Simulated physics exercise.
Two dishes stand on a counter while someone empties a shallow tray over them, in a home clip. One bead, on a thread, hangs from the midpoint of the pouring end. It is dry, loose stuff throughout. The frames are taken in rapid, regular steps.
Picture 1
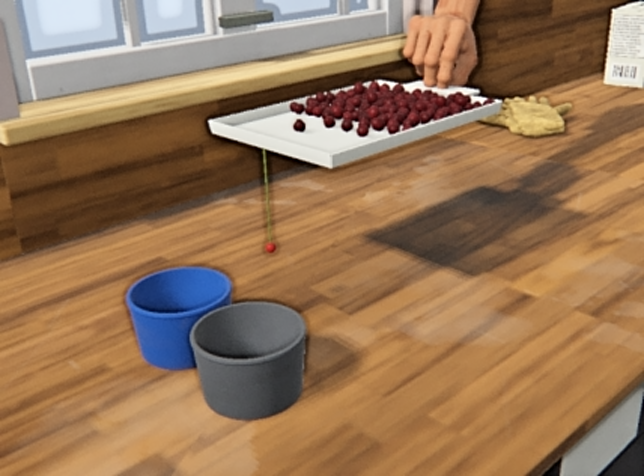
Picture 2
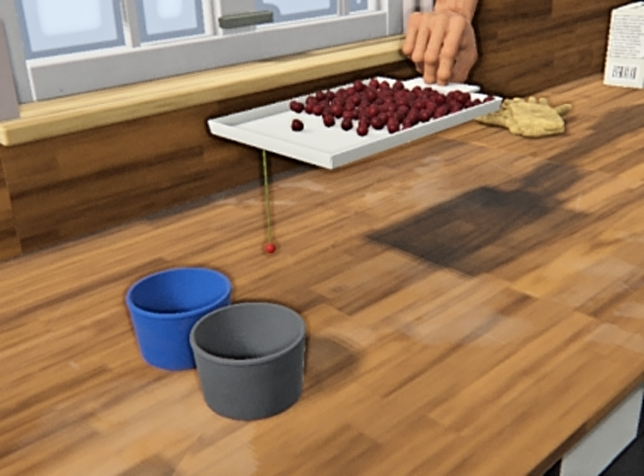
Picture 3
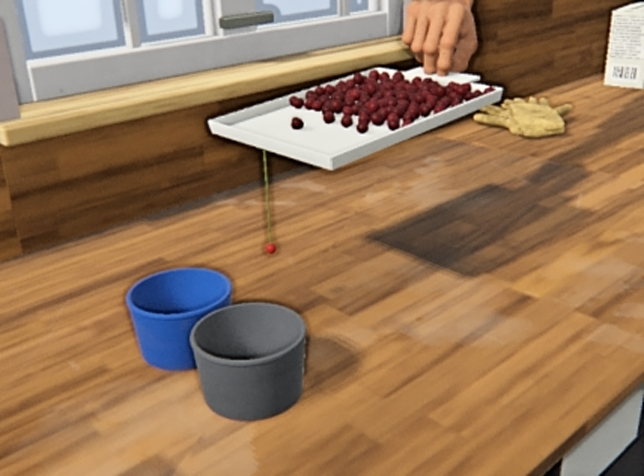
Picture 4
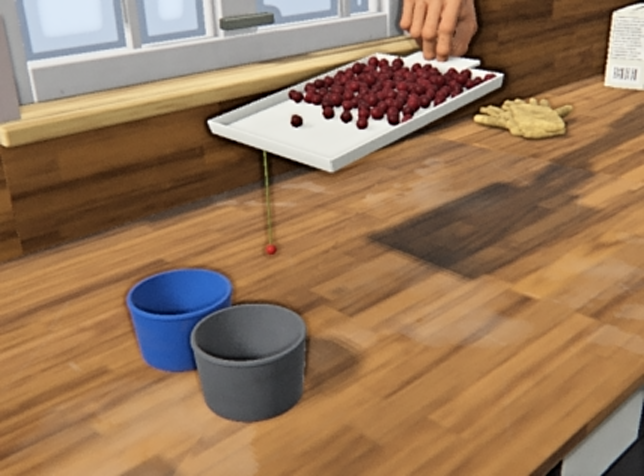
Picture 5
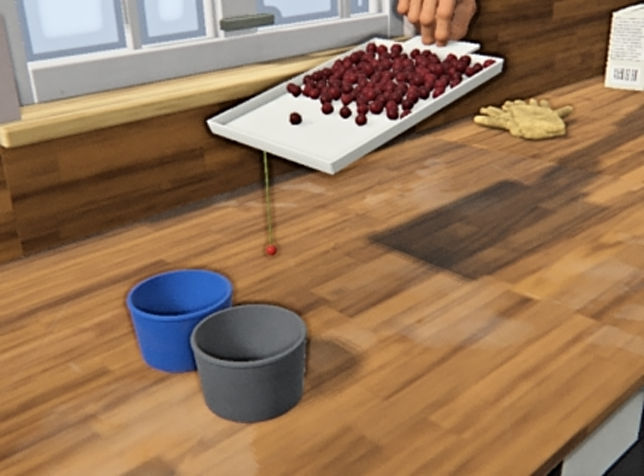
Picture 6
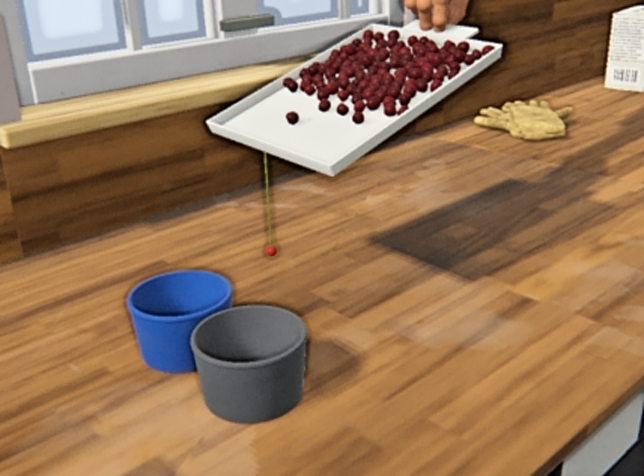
A white shallow tray of dark red dried cherries is held by a hand above a wooden counter beneath a window, seen from slightly above by a still camera. A blue dish and a grey dish stand below at left, a red bead hangs from the tray's near end, and a pale glove lies behind. The hand steadily raises the far end, steepening the tray's slope, as a few cherries shift slightly.
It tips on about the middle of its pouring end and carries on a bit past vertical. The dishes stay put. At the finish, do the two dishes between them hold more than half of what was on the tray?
No.
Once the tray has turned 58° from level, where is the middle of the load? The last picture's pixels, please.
Look around (295, 106) in the last picture.
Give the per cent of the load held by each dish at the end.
Final share: Left dish at 20 per cent, right dish at 10 per cent.
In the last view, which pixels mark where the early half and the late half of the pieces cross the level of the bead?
For the early half I get (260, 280), and for the late half (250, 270).
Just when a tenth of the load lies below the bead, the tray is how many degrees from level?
Roughly 70 degrees.
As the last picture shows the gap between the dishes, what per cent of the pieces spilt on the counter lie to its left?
About 10 per cent.
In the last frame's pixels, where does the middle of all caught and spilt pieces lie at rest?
It settles centred around (250, 351).
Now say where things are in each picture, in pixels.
In the first frame, corners of the pouring end at (212, 121) and (331, 154), level; middle of the load at (390, 105), dried cherries; left dish at (139, 331); right dish at (206, 377); bead on its thread at (271, 248).
In the second frame, corners of the pouring end at (211, 121) and (331, 155), level; middle of the load at (389, 103).
In the third frame, corners of the pouring end at (211, 121) and (331, 156), tipped barely, lowest at the right corner; middle of the load at (389, 96).
In the fourth frame, corners of the pouring end at (211, 121) and (331, 159), tipped a little, lowest at the right corner; middle of the load at (389, 87).
In the fifth frame, corners of the pouring end at (210, 121) and (331, 161), tipped a little, lowest at the right corner; middle of the load at (388, 77).
In the sixth frame, corners of the pouring end at (210, 121) and (330, 164), tipped clearly, lowest at the right corner; middle of the load at (385, 68), a small part on the move; left dish at (140, 334); right dish at (206, 380).
Soon, tray tipped steeply; nearly all on the tray; a stray few in the left dish; a stray few outside both; a stray few in the air.
A while on, tray tipped right over; most on the tray; a stray few in the right dish; a small part in the left dish; a small part outside both; a stray few in the air.
Towards the end, tray tipped past a quarter turn; a small part in the right dish; about a quarter in the left dish; about two thirds outside both.
Finally, tray tipped past a quarter turn; a small part in the right dish; about a quarter in the left dish; about two thirds outside both.
